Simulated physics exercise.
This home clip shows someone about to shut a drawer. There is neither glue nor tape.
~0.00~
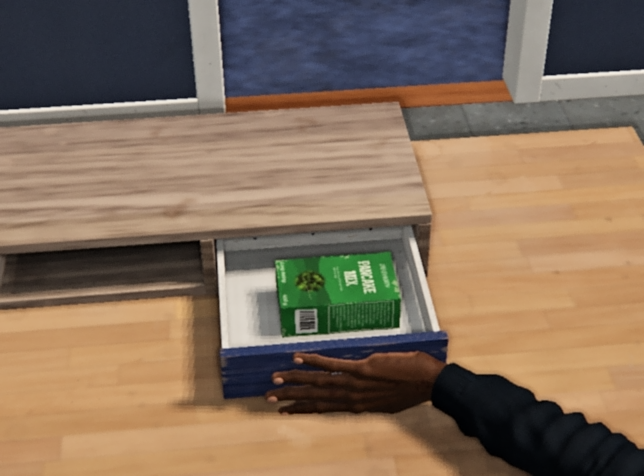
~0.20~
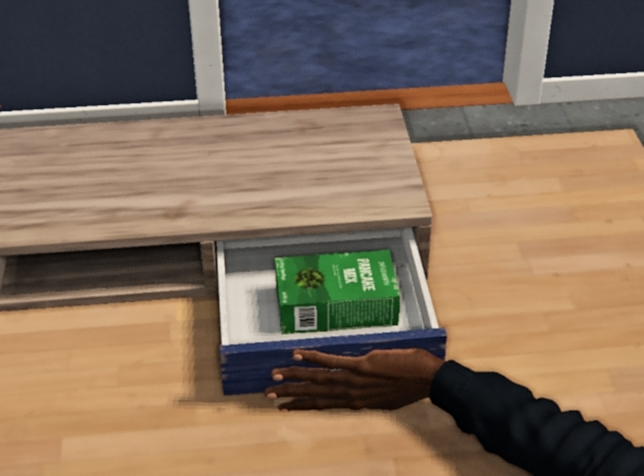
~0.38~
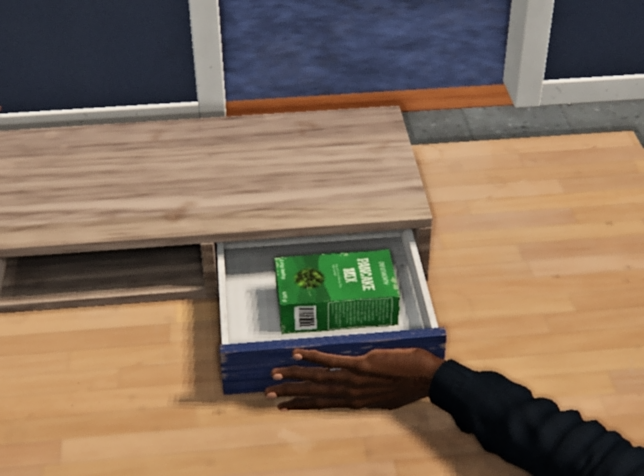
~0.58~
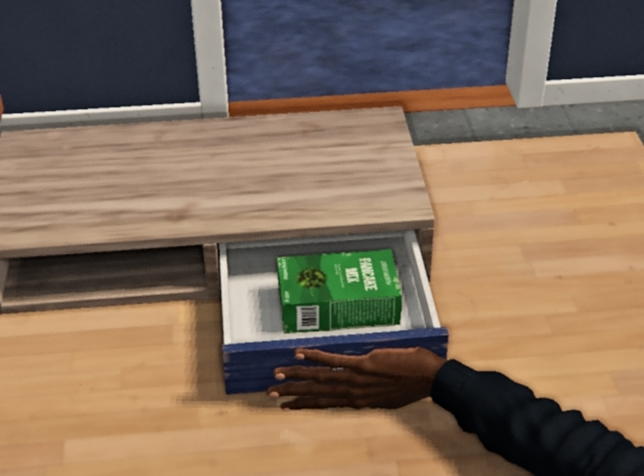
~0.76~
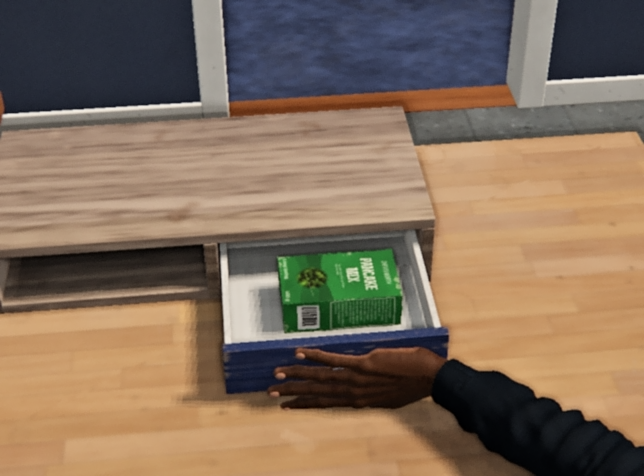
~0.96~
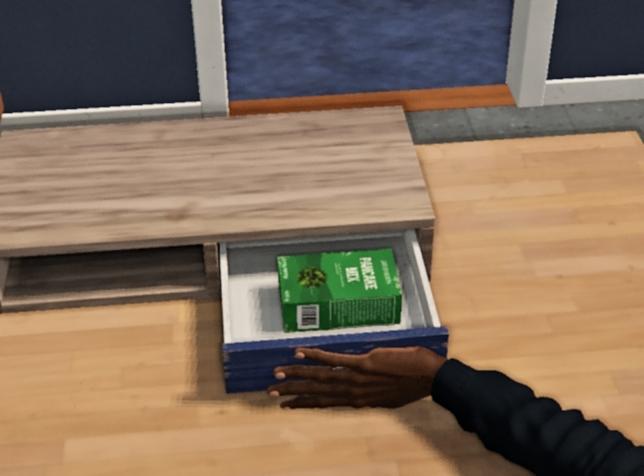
The clip opens on a wide-open blue-fronted drawer in a low wooden unit, with a green box of pancake mix lying inside and a hand in a dark sleeve resting against the drawer's front. Almost nothing moves after that; the view shifts very slightly while the hand, drawer and box stay put.
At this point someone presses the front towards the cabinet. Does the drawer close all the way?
Yes.
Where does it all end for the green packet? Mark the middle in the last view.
Once it all settles, the centre sits at about (323, 197).
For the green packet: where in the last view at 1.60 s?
I'd expect it close to (329, 237) in the last view.
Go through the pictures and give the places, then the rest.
Drawer (323, 297) wide open; green packet (337, 294), in the first frame.
Drawer (323, 295) wide open; chest (206, 202), in the second frame.
Drawer (323, 294) wide open; green packet (336, 291), in the third frame.
Drawer (325, 294) wide open; chest (209, 204), in the fourth frame.
Drawer (325, 294) wide open; green packet (339, 291), in the fifth frame.
Drawer (325, 293) wide open; chest (209, 204), in the sixth frame.
Around 1.36 s, drawer starting in.
Around 1.60 s, drawer about half in.
Around 1.82 s, drawer nearly in.
Finally (2.4 s), the drawer closes.
